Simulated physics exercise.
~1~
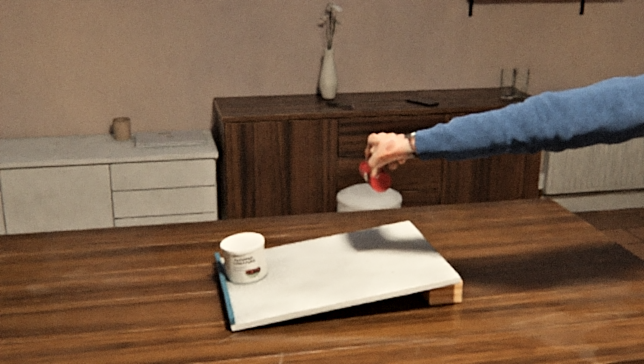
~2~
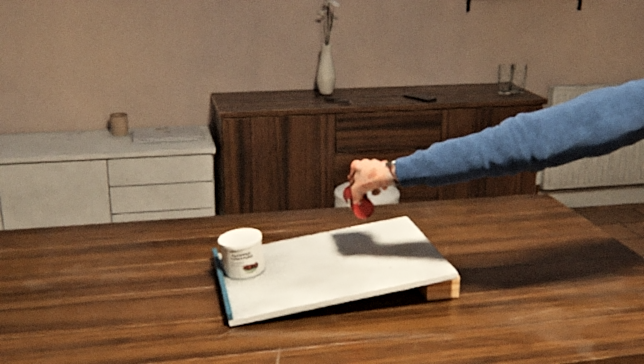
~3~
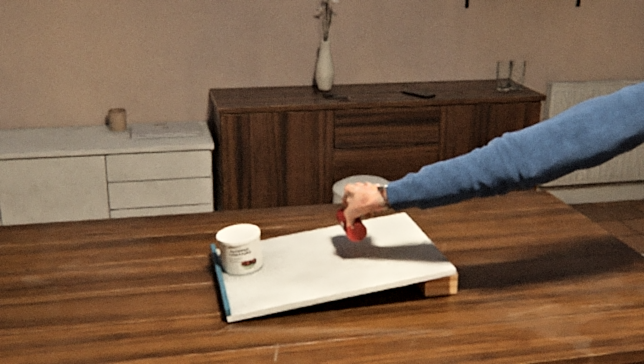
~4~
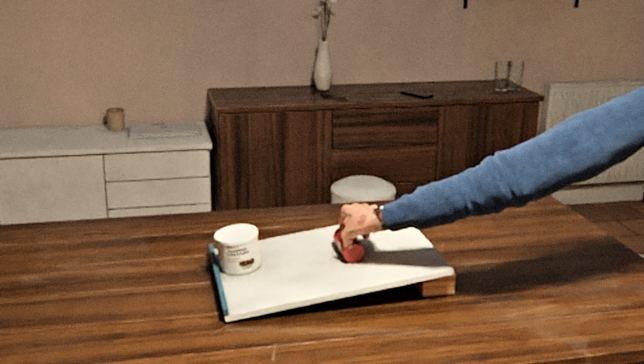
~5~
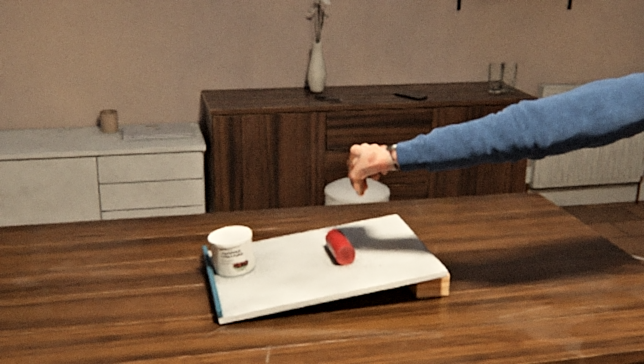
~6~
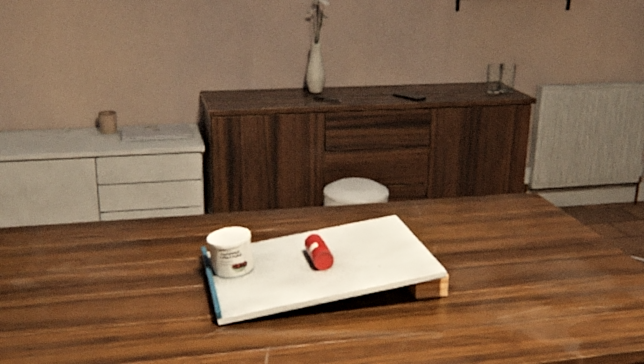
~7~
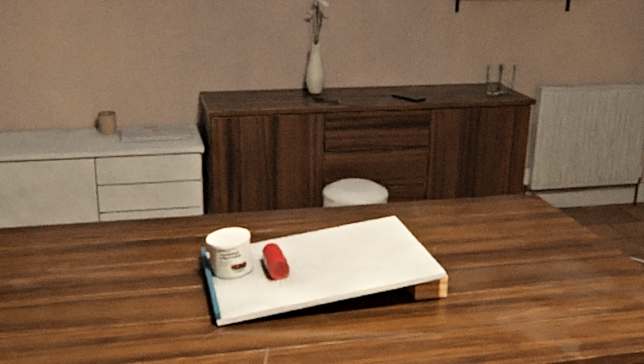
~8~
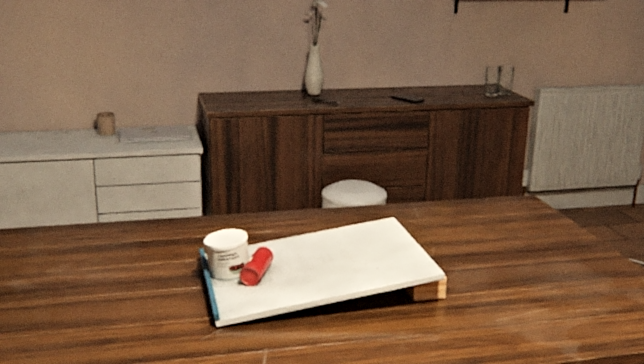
At the start, a hand in a blue sleeve holds a red shaker above a white board that lies on a wooden table, its right end propped up on a small block. A white tub stands at the lower left end of the board. The hand moves a little left and lowers the shaker onto the slope, laying it on its side. It then lets go and draws back out of view. The shaker travels left down the board, turning somewhat askew as it nears the tub. It ends beside the tub, which remains in its place.
